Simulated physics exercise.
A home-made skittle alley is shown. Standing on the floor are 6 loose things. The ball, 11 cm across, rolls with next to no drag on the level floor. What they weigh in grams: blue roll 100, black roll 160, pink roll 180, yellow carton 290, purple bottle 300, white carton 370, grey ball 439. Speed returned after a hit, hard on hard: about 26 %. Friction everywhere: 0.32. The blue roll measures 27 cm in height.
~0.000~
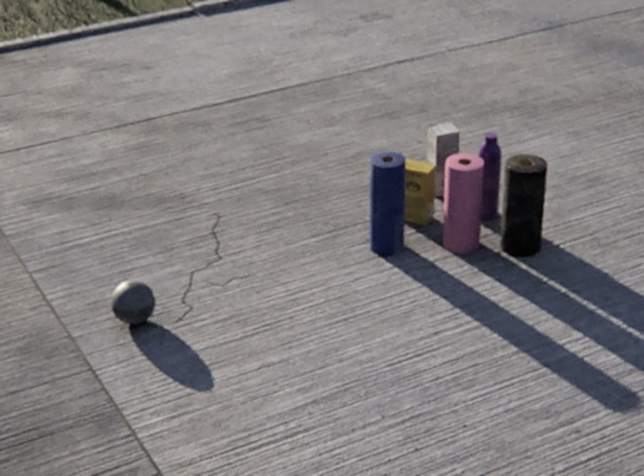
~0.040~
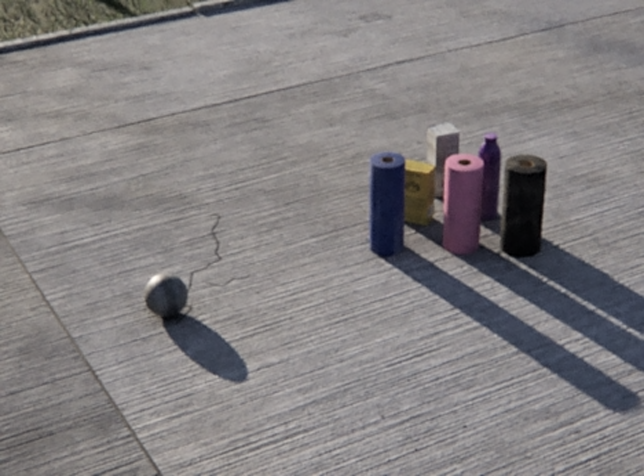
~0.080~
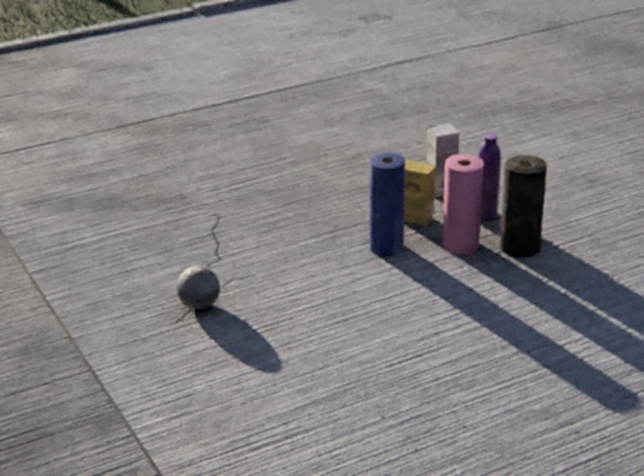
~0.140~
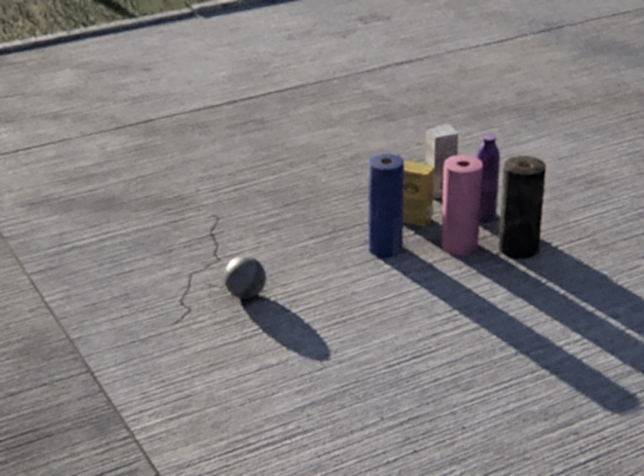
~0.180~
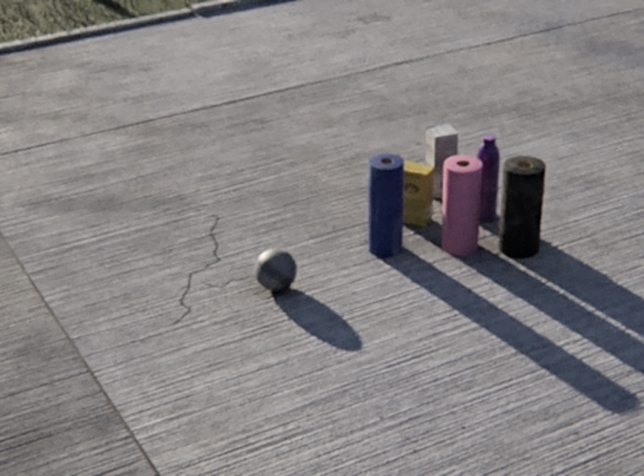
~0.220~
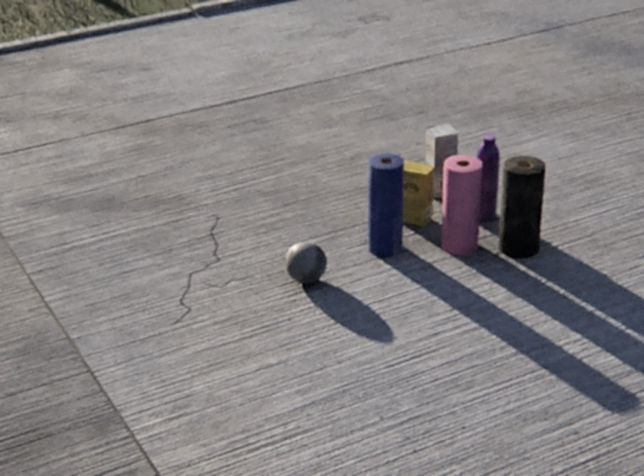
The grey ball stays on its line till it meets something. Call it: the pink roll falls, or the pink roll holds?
It falls.
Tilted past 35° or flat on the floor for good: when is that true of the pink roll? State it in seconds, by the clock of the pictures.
I'd put it at some 0.8 s.
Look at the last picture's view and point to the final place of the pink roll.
Around (560, 167).
After 0.82 s, 123 cm rolled; grey ball near (570, 213); pink roll leaning 65° near (565, 170); black roll slid 16 cm; blue roll leaning 5°.
After 2.32 s, pink roll on its side near (561, 167); black roll slid 16 cm; blue roll slid 9 cm.
By the end (4.0 s), tipped over on the floor, pink roll; not toppled but over 8 cm from the start, blue roll and black roll; the other 3 in place, give or take 8 cm. Seen from the same camera at the end, pink roll near (560, 167).
